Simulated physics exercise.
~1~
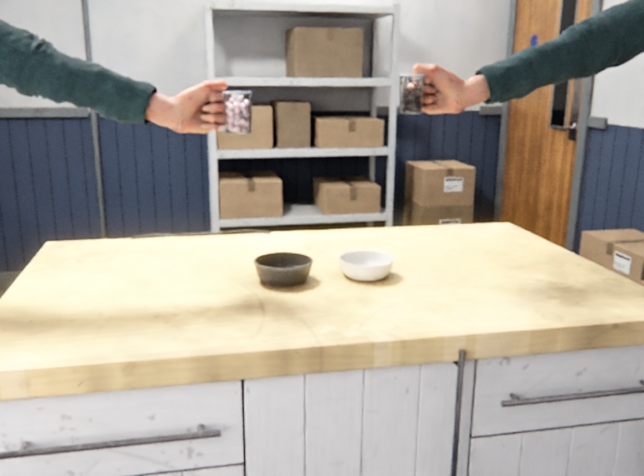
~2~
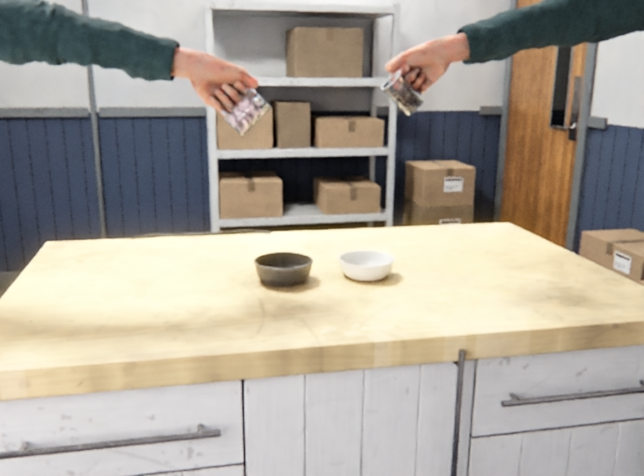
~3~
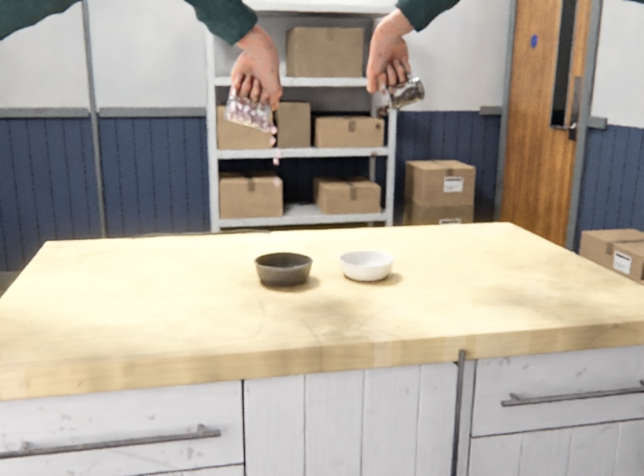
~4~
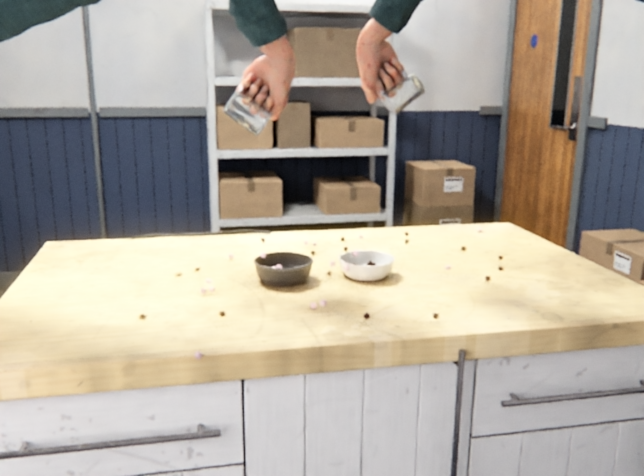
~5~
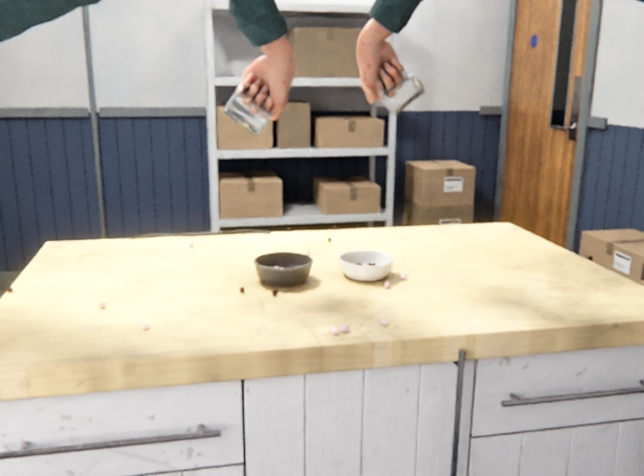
On a wooden counter, two hands tipping cups of small pieces over dark and white bowls, some landing inside, others scattering outside.
